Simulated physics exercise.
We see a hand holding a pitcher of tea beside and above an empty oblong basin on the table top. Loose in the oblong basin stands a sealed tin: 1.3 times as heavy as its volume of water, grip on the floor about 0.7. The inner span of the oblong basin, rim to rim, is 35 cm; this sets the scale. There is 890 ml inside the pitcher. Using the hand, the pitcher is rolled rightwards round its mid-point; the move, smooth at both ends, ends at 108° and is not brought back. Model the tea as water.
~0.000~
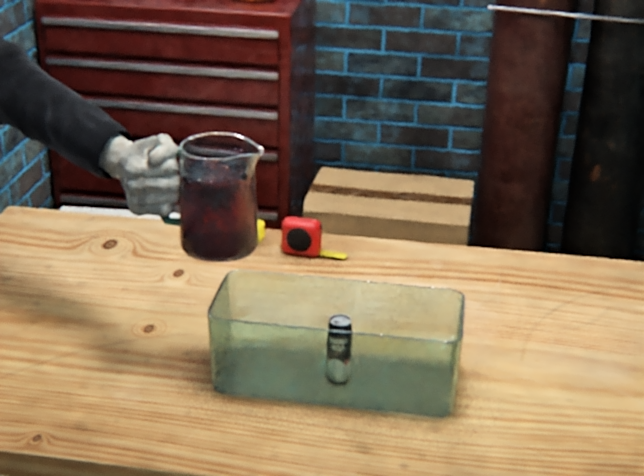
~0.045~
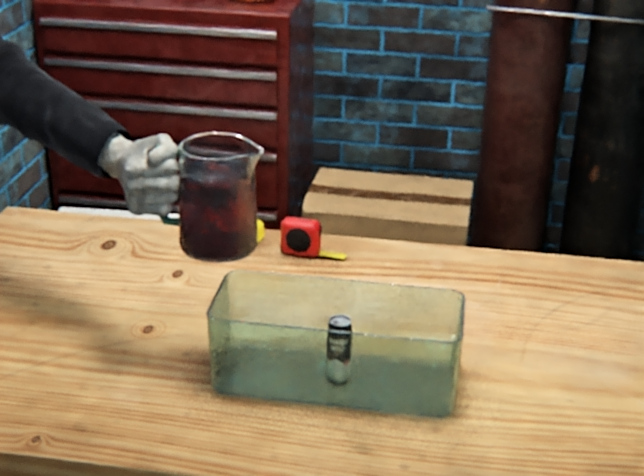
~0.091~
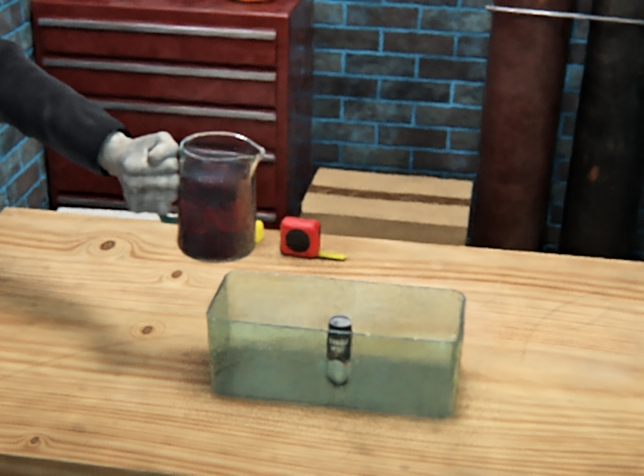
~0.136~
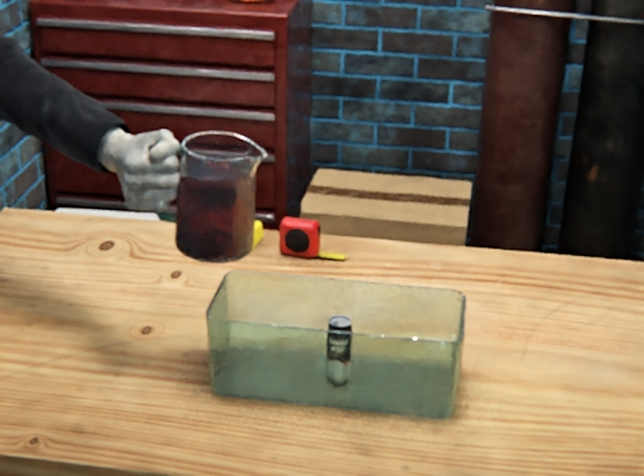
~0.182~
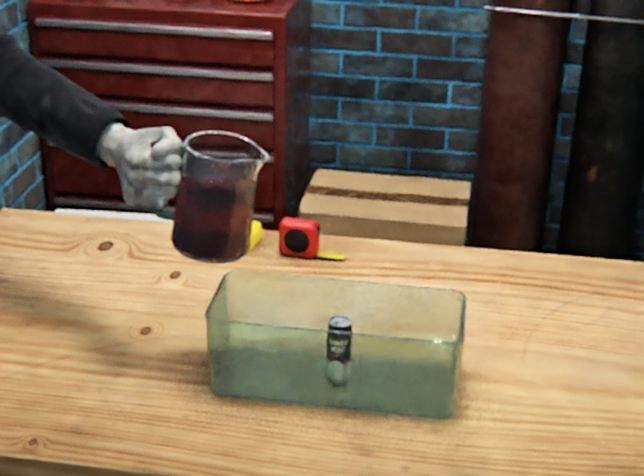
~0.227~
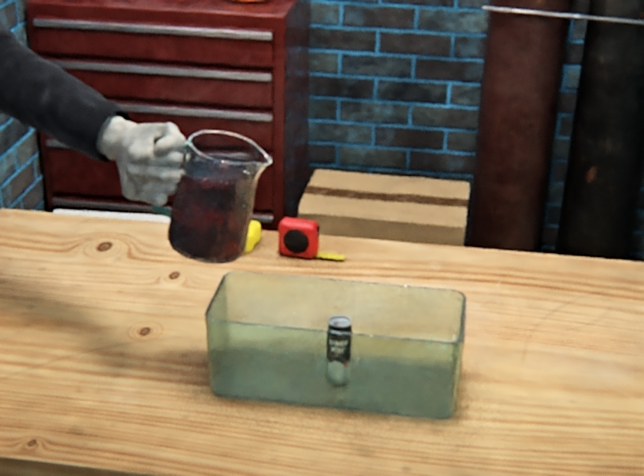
A gloved-looking pale hand in a dark sleeve holds a glass pitcher of dark reddish tea above a wooden table, seen from slightly above in a workshop with blue-lined brick walls. Below sits a greenish see-through oblong basin with a small dark tin, before a red tape measure, cardboard box and red drawers. The hand slowly rolls the pitcher slightly rightwards, while everything else stays still.
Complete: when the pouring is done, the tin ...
... has gone over.
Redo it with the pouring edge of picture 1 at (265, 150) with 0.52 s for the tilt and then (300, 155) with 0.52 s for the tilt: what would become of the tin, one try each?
In the first try it remains standing; in the second it remains standing.
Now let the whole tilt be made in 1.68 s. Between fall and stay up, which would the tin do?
Result: Tin tipped over.
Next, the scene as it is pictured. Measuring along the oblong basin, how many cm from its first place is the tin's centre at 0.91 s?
I'd put it at around 0 centimetres.
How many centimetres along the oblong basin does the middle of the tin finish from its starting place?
Net tin displacement: Roughly 11.0 cm.
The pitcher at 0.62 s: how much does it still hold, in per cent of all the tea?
Close to 92 in a hundred.
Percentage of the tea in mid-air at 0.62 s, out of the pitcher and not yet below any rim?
I'd say close to 8 per cent.
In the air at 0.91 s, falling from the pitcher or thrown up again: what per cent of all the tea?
In-air share: About 22 %.
By 0.62 s the tilt is 70° and 92 per cent is still to pour; the tin stands where it began.
By 0.91 s the tilt is 104° and 44 per cent is still to pour; the tin stands where it began.
By 1.21 s the tilt is 108° and 7 per cent is still to pour; the tin leans 22°.
By 1.54 s the tilt is 108° and 0 per cent is still to pour; the tin lies on its side.
At rest the tin lies on its side.
